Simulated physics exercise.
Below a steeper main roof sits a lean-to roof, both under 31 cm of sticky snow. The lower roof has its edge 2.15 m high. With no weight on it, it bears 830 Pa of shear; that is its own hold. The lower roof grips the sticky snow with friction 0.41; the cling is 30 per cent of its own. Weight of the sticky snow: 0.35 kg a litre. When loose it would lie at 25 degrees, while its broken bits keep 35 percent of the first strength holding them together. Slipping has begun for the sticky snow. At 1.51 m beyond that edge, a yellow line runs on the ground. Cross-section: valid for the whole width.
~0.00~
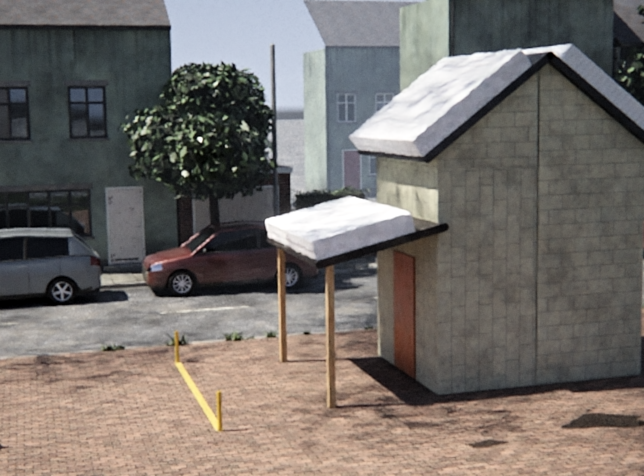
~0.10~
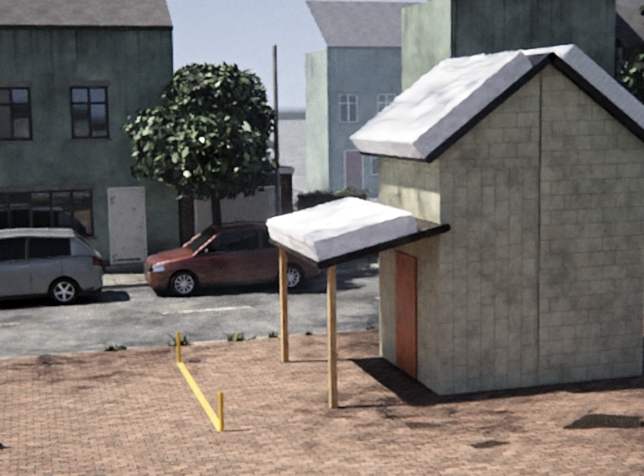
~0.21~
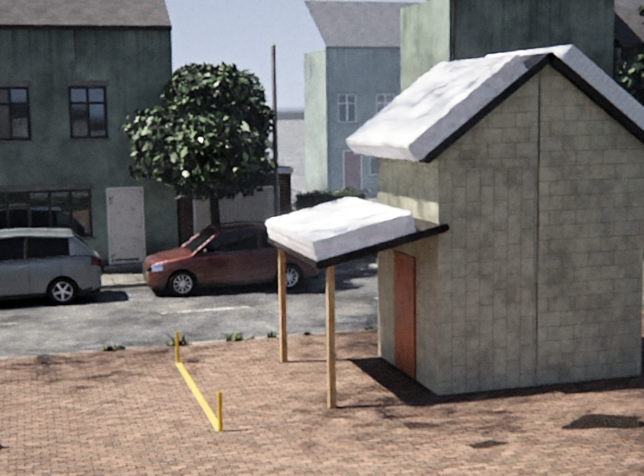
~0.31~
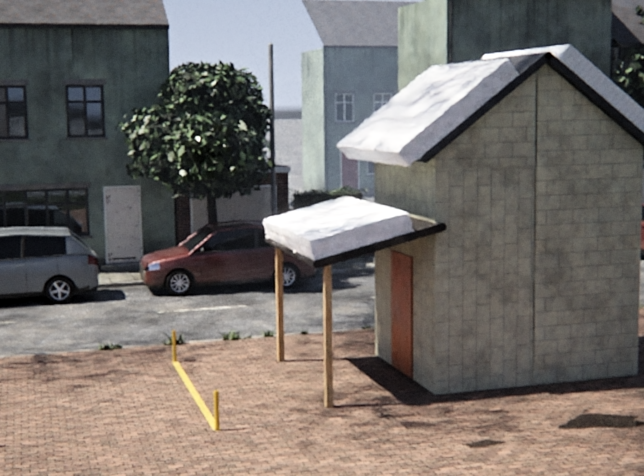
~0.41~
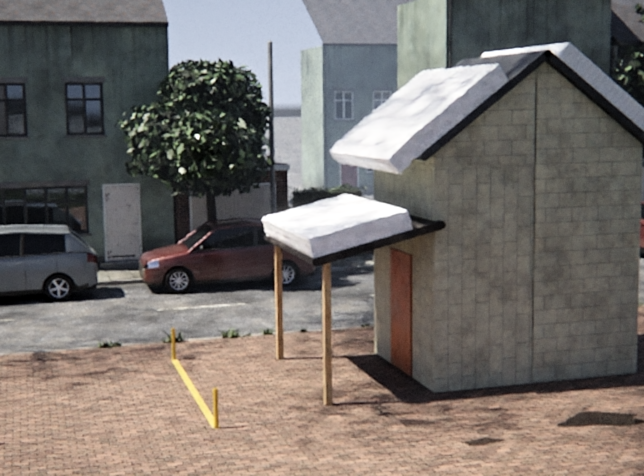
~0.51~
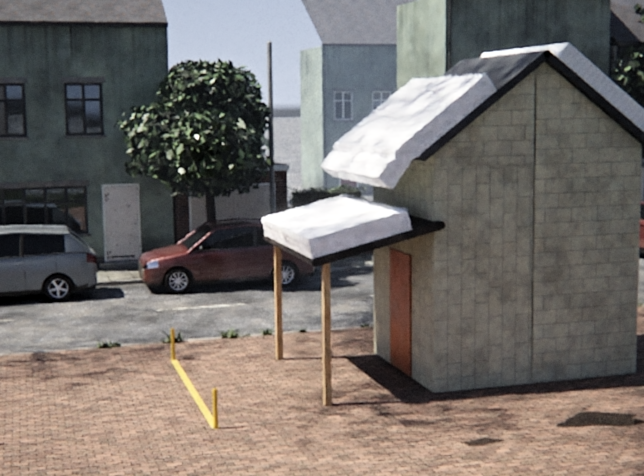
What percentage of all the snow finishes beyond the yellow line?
About 29 %.
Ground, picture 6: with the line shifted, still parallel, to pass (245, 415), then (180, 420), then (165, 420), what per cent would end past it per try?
First try 45 per cent, second 20 per cent, third 14 per cent.
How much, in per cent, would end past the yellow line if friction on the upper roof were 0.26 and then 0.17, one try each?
I'd say 18 %, followed by 25 %.
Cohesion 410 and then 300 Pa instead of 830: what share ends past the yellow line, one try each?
Respectively 40 % and 40 %.
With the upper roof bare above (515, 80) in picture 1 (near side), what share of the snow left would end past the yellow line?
Result: Approx. 20 % past the line.
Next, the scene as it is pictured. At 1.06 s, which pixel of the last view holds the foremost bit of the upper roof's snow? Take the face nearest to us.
It shows up near (296, 236) in the last picture.
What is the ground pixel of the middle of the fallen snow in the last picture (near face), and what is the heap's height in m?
The heap centres around (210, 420) and rises about 0.4 m.
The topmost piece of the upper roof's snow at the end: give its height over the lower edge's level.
Height above lower edge: Approx. 0.6 m.
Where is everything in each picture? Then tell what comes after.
Front end of the sticky snow at (422, 155), in the first picture.
Front end of the sticky snow at (422, 157), its middle shifted 2.5 cm, 1 % of it past the upper edge, in one piece, in the second picture.
Front end of the sticky snow at (417, 160), its middle shifted 9.9 cm, 5 % of it past the upper edge, in one piece, in the third picture.
Front end of the sticky snow at (408, 158), its middle shifted 23 cm, 11 % of it past the upper edge, in one piece, in the fourth picture.
Front end of the sticky snow at (398, 153), its middle shifted 41 cm, 19 % of it past the upper edge, in one piece, in the fifth picture.
Front end of the sticky snow at (387, 169), its middle shifted 64 cm, 31 % of it past the upper edge, cracking, in the sixth picture.
By 1.06 s, none is below the lower edge and 0 % is past the line.
By 1.71 s, 48 % is below the lower edge and 11 % is past the line.
By 2.35 s, 58 % is below the lower edge and 29 % is past the line.
By 3.00 s, 58 % is below the lower edge and 29 % is past the line.
By 3.10 s, at the end, 58 % is below the lower edge and 29 % is past the line.
